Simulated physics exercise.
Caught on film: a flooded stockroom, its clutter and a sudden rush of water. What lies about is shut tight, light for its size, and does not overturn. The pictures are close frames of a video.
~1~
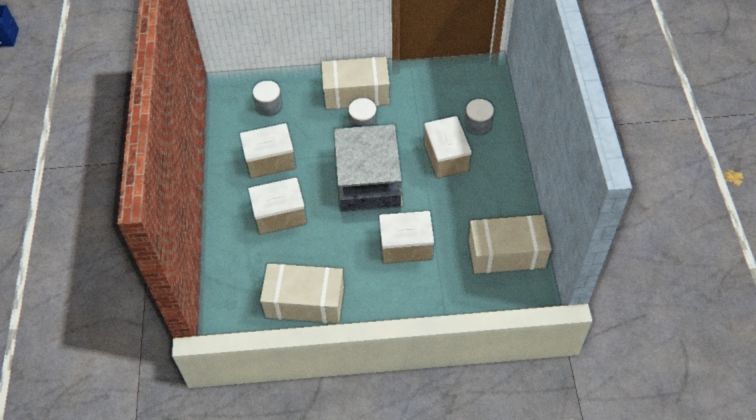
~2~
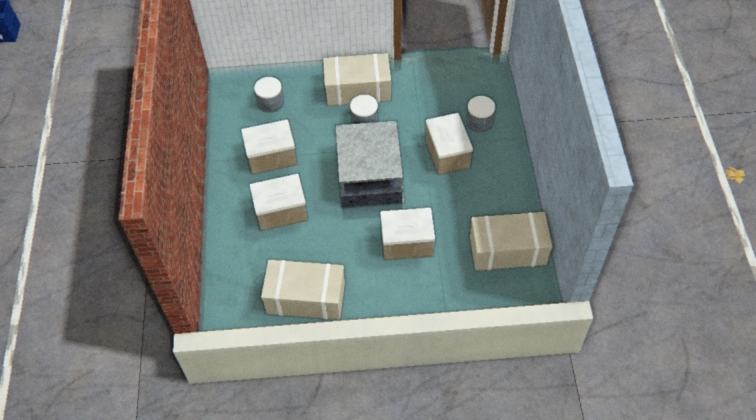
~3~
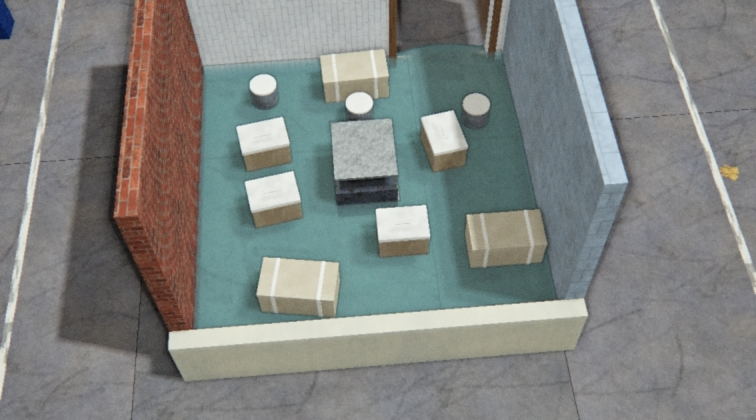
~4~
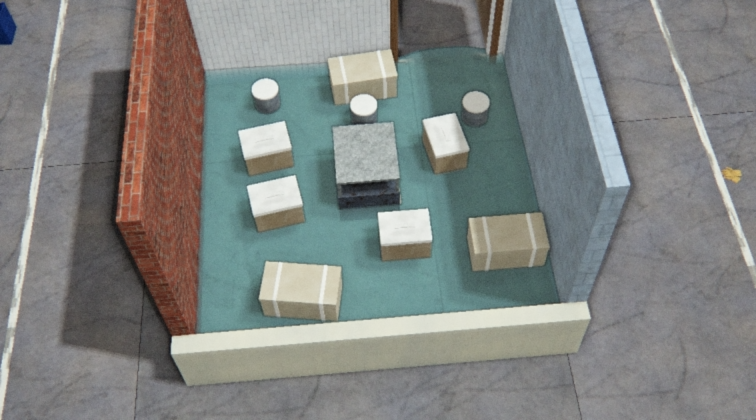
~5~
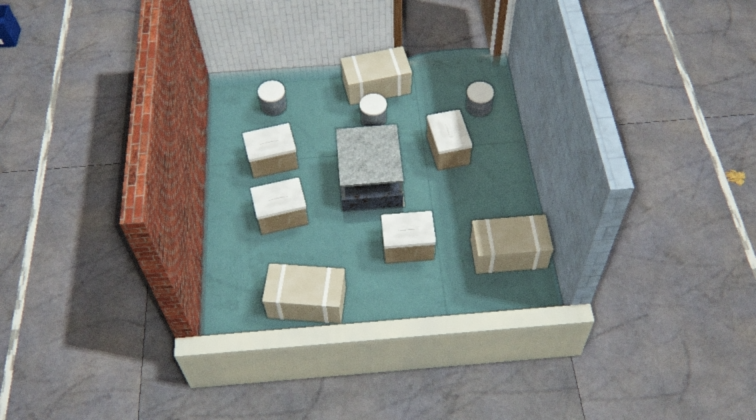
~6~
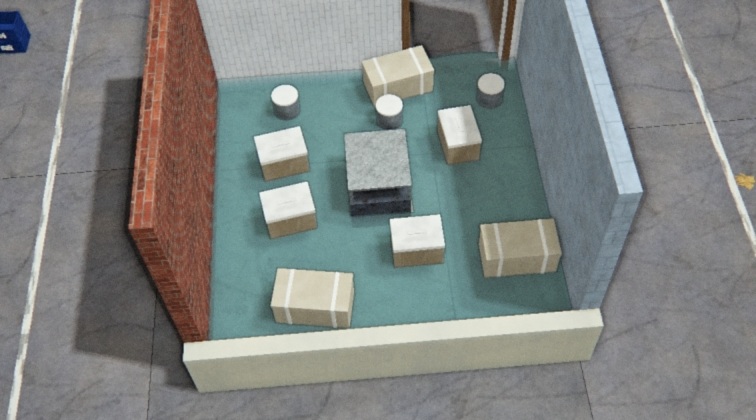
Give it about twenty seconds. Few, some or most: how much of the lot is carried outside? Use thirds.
That comes to two thirds or above.
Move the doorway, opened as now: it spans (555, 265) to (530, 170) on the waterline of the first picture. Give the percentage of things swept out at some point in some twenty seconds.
About 80 per cent.
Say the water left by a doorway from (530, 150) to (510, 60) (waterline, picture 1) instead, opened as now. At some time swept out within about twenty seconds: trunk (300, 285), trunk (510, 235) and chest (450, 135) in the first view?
One after the other: Left behind, yes, through.
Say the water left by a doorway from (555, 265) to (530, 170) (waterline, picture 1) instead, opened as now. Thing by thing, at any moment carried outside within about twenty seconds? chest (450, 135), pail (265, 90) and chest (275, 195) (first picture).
As listed: Through, inside, through.
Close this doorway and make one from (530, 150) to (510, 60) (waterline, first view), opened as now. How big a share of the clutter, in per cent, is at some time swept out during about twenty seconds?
I make it 80 per cent.
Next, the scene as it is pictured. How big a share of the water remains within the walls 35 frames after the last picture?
Roughly 44 per cent.
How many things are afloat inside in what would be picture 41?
3 of them.
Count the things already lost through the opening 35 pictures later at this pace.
It comes to 7.
A moment on, 2 of 10 are out; 8 afloat.
Next, 5 of 10 are out; 5 afloat.
Later, 7 of 10 are out; 3 afloat.
In the end, 8 of 10 are out; 2 afloat.
